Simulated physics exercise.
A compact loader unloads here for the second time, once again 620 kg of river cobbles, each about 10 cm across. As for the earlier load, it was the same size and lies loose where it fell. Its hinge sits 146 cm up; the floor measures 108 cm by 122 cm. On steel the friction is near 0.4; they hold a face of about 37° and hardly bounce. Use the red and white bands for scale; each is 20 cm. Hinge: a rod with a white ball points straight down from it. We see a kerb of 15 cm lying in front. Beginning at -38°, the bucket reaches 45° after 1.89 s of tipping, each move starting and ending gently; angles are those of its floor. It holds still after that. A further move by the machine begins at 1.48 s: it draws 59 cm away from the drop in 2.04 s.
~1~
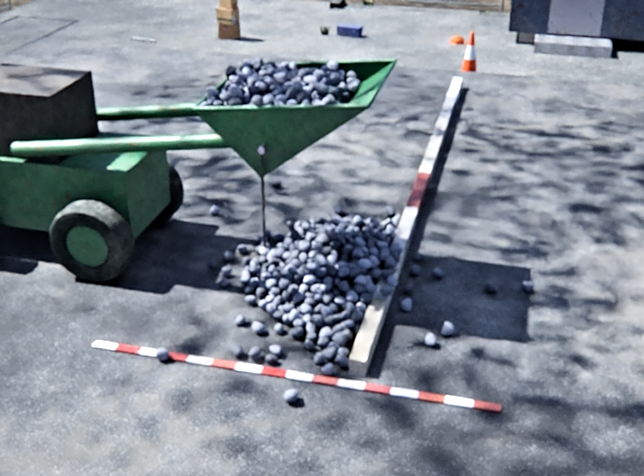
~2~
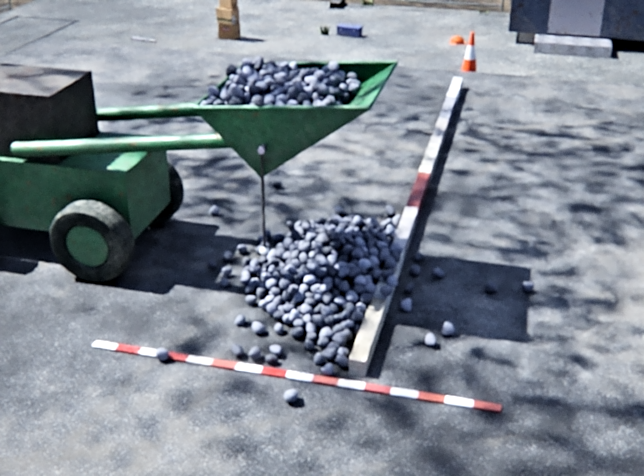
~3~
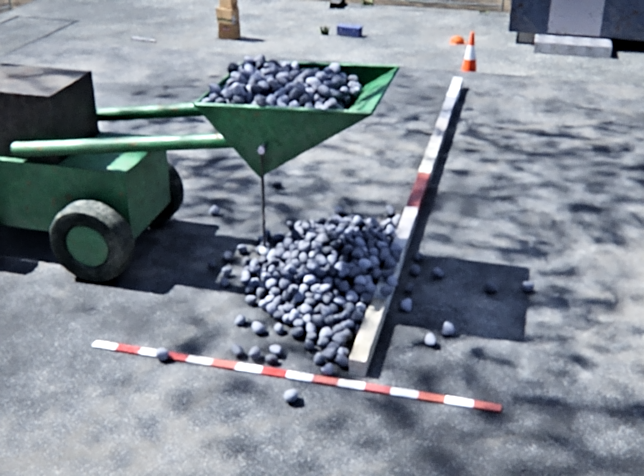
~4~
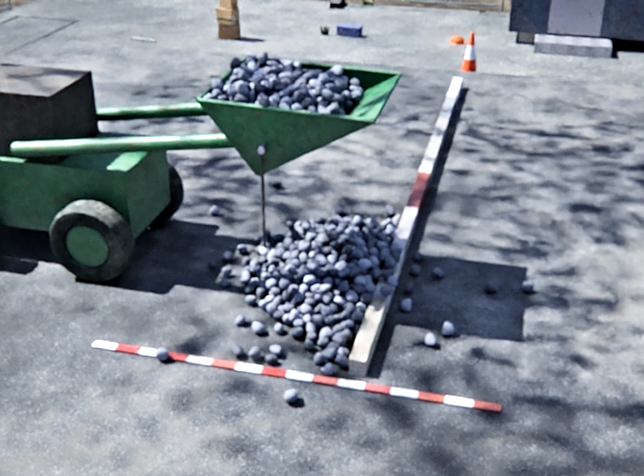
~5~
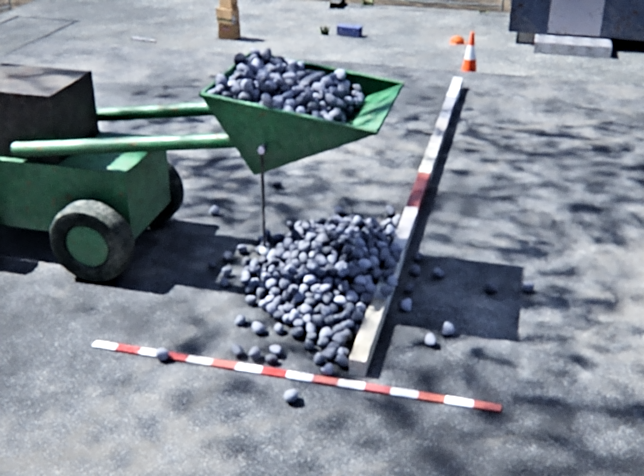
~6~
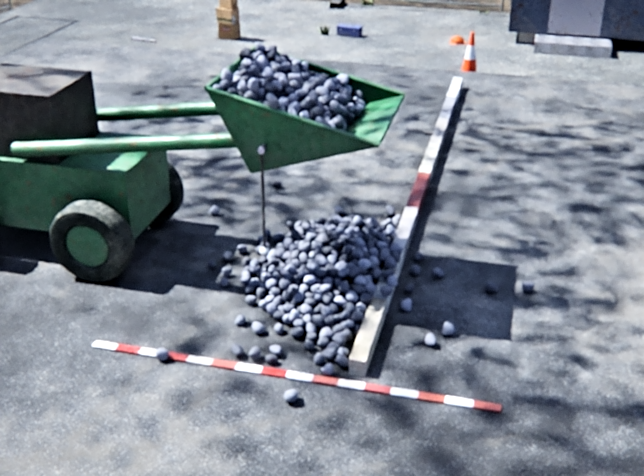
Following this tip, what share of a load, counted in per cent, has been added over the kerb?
56 per cent, roughly.
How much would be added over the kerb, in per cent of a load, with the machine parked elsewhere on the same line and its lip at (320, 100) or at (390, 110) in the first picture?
The first would add around 15 per cent, the second around 80 per cent.
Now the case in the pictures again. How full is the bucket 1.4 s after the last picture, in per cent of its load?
Estimate: 15 % remaining inside, roughly.
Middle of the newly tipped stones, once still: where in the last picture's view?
Middle: Approx. (407, 276) px.
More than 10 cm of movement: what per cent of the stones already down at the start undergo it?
Close to 5 in a hundred of them.
Then, 0.8 s after the last picture the floor is at 32°; in per cent of one load, 94 in the bucket, 104 on this side of the kerb, 2 over the kerb; the foremost stones are at (446, 296).
Then, 1.4 s after the last picture the floor is at 45°; in per cent of one load, 16 in the bucket, 150 on this side of the kerb, 34 over the kerb; the foremost stones are at (495, 288).
Then, 3.4 s after the last picture the floor is at 45°; in per cent of one load, 0 in the bucket, 142 on this side of the kerb, 58 over the kerb; the foremost stones are at (610, 275).
Then, 6.2 s after the last picture the floor is at 45°; in per cent of one load, 0 in the bucket, 142 on this side of the kerb, 58 over the kerb; the foremost stones are at (610, 275). Net gain over the kerb, 56.
